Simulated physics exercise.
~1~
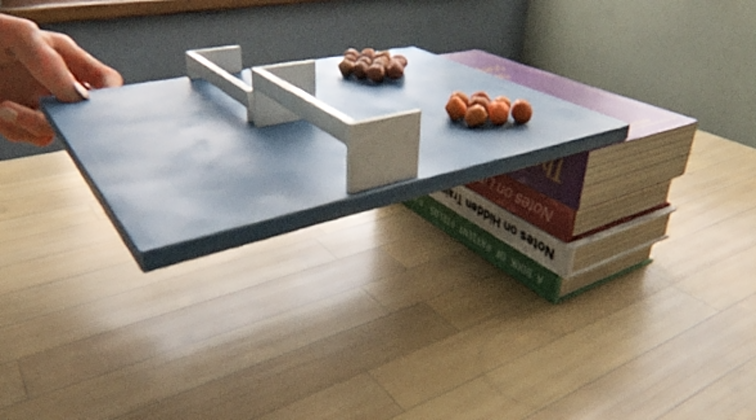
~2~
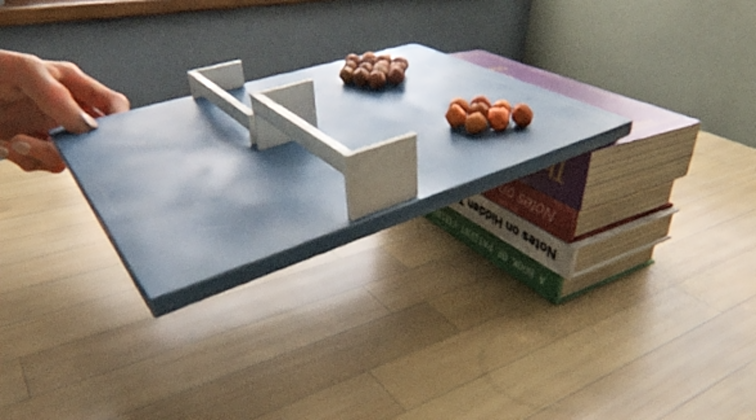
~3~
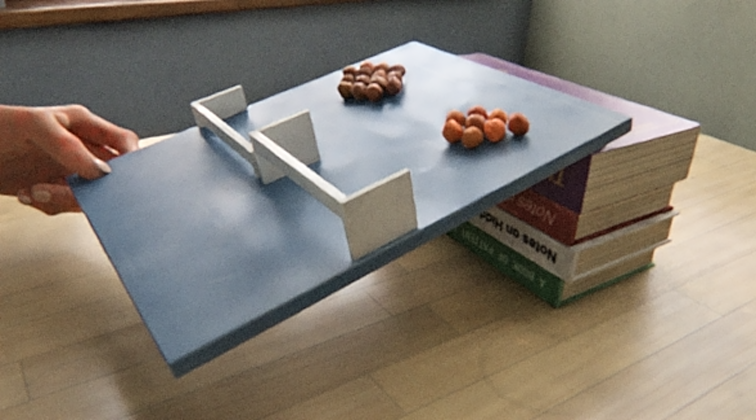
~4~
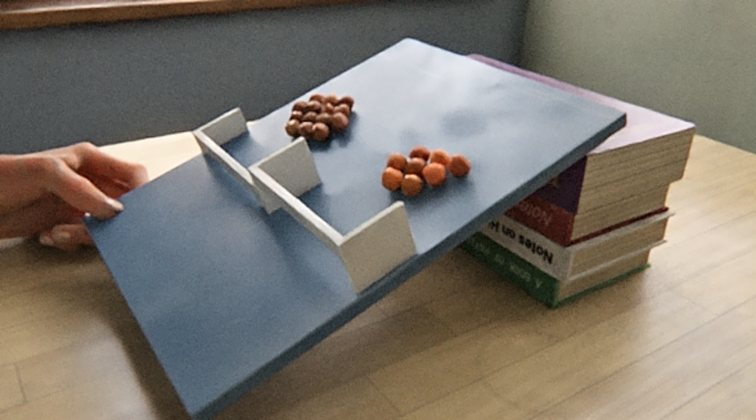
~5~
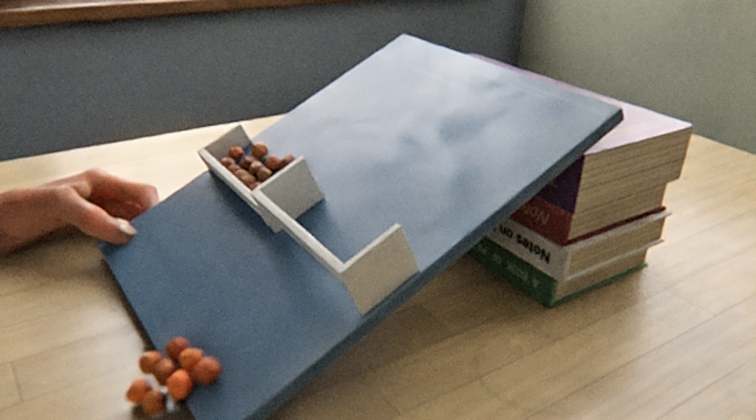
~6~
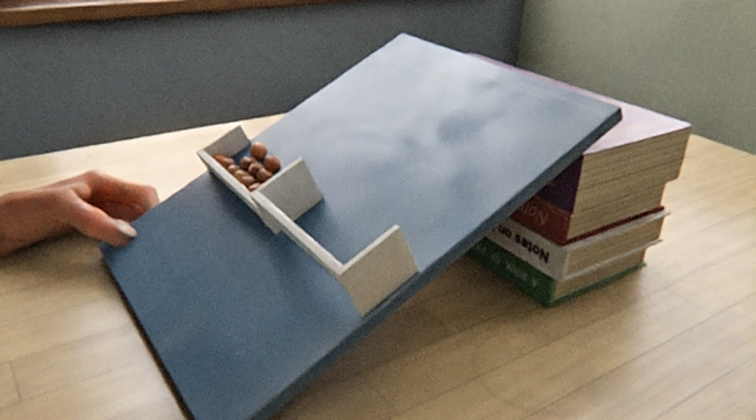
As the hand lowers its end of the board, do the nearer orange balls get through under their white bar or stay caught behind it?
The orange balls get through the gap under their bar and leave the board. The darker brown ones farther back cannot fit through and stay behind theirs.
